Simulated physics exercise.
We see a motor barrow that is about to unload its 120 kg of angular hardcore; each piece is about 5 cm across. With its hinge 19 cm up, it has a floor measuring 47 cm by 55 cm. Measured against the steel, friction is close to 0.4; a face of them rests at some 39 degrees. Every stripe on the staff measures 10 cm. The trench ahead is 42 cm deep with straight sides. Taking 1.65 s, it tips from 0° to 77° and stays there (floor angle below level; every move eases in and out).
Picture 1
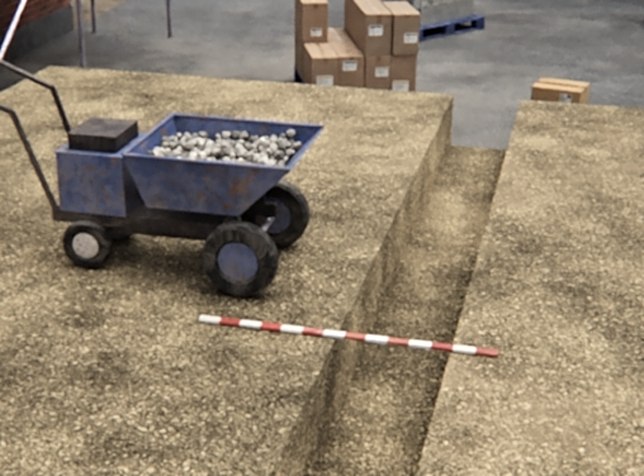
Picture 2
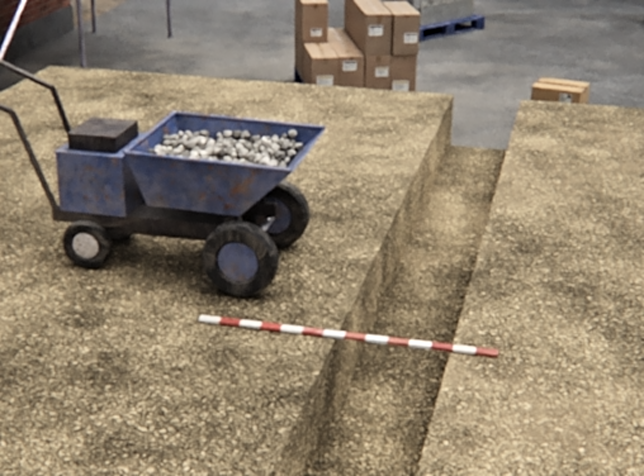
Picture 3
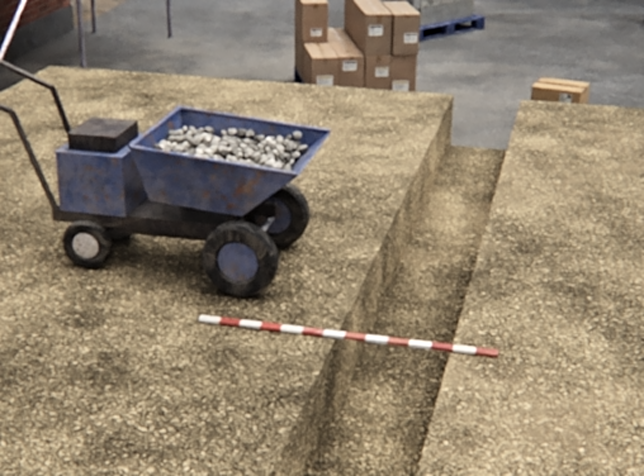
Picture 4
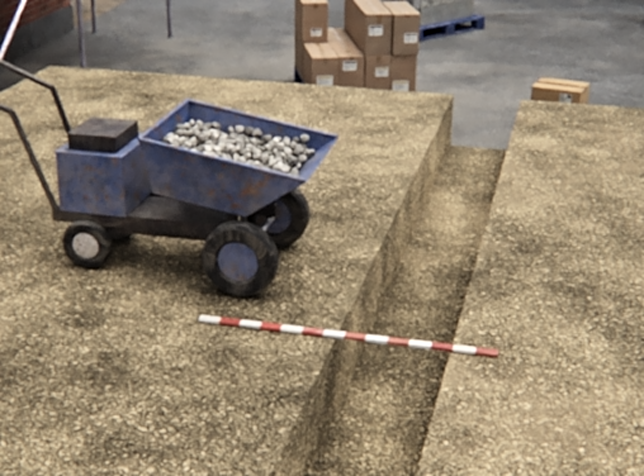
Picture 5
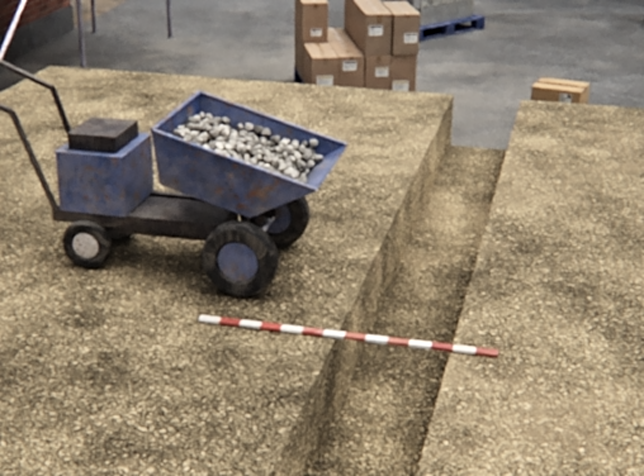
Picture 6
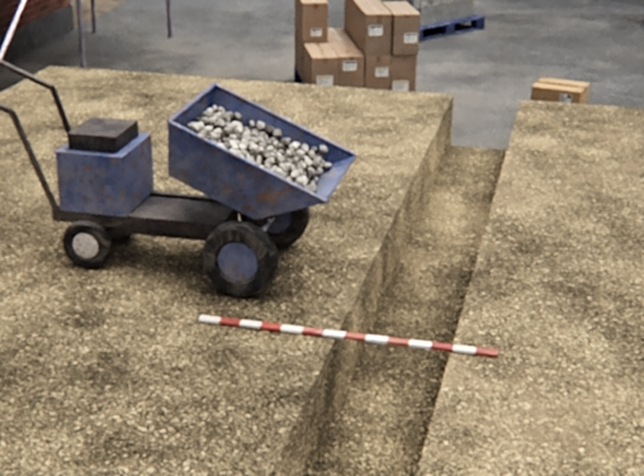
The footage shows a blue motor barrow loaded with grey stones standing beside a straight-sided trench, a red-and-white staff lying across the gap, as its skip gradually tilts forward to the right, its rear rising while the wheels stay still.
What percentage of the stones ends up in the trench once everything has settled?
About 100 per cent.
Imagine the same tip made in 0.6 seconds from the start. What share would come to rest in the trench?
Roughly 100 per cent.
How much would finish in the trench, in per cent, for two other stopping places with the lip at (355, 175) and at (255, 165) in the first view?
It comes to about 95 and 40 in a hundred.
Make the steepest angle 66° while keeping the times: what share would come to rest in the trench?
About 95 per cent would end up in the trench.
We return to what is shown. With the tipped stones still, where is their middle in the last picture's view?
Their middle is at about (415, 348).
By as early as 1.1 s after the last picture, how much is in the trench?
Some 65 per cent of the load by that point.
Then, 0.6 s after the last picture the floor is at 65°, 99 % in the skip, 1 % in the trench; the foremost stones are at (370, 265).
Then, 1.1 s after the last picture the floor is at 77°, 37 % in the skip, 63 % in the trench; the foremost stones are at (461, 349).
Then, 1.5 s after the last picture the floor is at 77°, 6 % in the skip, 94 % in the trench; the foremost stones are at (456, 369).
Then, 3.5 s after the last picture the floor is at 77°, 0 % in the skip, 100 % in the trench; the foremost stones are at (457, 362).
